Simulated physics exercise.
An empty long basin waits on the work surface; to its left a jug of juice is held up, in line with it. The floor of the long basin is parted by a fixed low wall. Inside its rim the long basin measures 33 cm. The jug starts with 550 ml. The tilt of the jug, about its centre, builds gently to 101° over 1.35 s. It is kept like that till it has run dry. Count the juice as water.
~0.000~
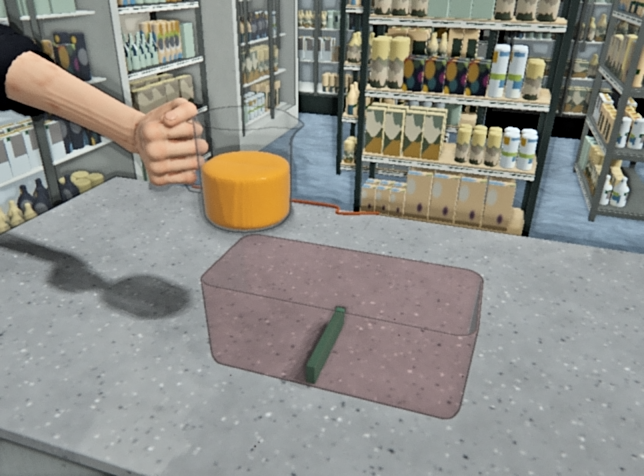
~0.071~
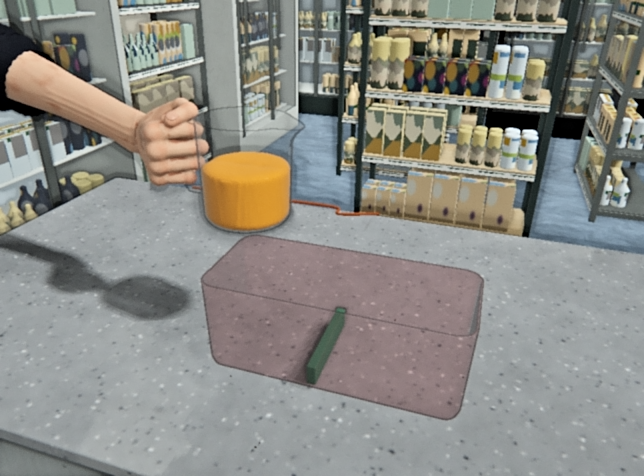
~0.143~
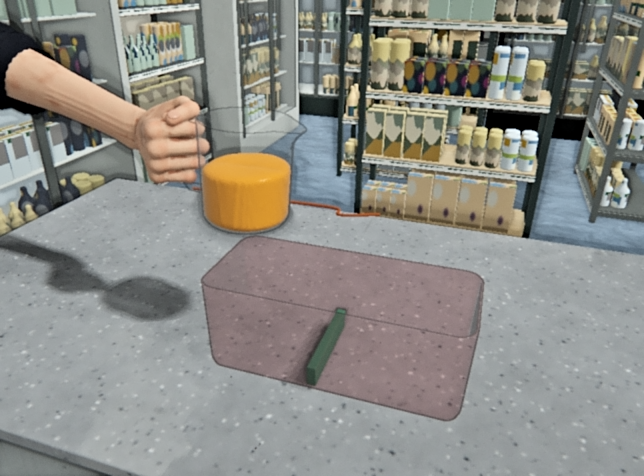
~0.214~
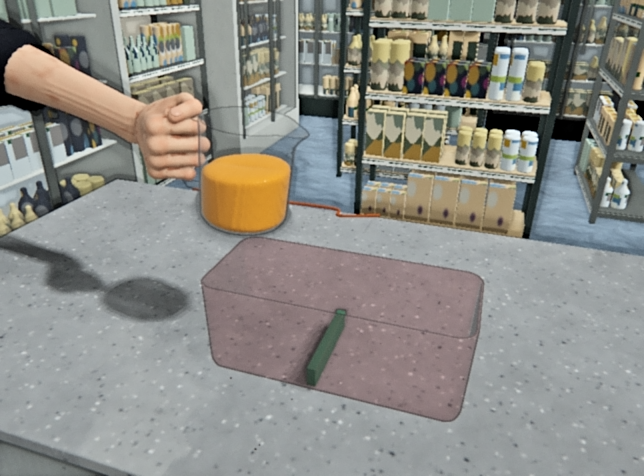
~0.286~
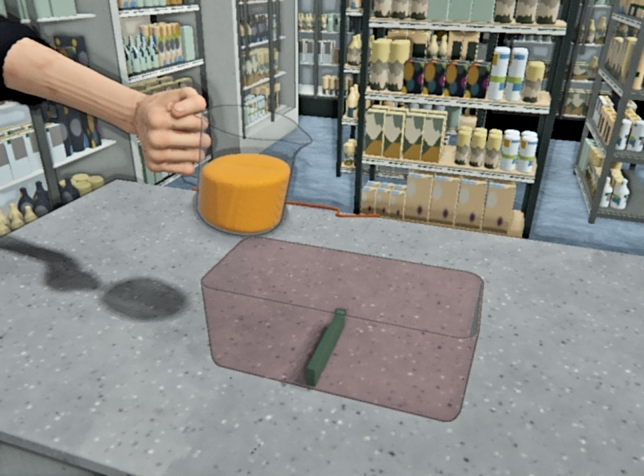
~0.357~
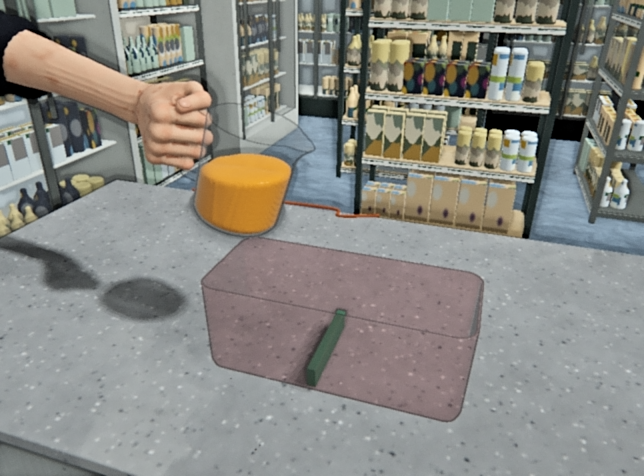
At the start, a hand holds a clear jug of orange juice upright above a speckled grey counter, behind an empty, see-through pinkish basin with a green strip inside. The jug stays almost still at first, then the hand gradually tilts it slightly to the right, its juice still inside.
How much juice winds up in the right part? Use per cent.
Roughly 85 per cent is past the wall.
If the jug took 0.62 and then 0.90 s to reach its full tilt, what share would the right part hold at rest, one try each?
In turn about 85 and 90 per cent.
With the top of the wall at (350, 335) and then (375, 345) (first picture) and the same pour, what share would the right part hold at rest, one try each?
First 45, then 10 per cent.
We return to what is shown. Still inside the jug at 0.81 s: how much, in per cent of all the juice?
About 94 per cent.
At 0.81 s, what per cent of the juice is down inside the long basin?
About 0 per cent.
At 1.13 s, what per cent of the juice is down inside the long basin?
Near 44 in a hundred.
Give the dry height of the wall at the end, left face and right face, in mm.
Left about 24 mm, right about 8 mm.
Then, 0.81 s in, the tilt is 66° and 95 per cent is still to pour, 0 is left of the wall and 0 right of it.
Then, 1.13 s in, the tilt is 95° and 40 per cent is still to pour, 1 is left of the wall and 42 right of it.
Then, 1.48 s in, the tilt is 101° and 6 per cent is still to pour, 10 is left of the wall and 81 right of it.
Then, 1.85 s in, the tilt is 101° and 0 per cent is still to pour, 13 is left of the wall and 86 right of it.
Finally, 14 per cent lies left of the wall, 85 right of it and 1 outside.
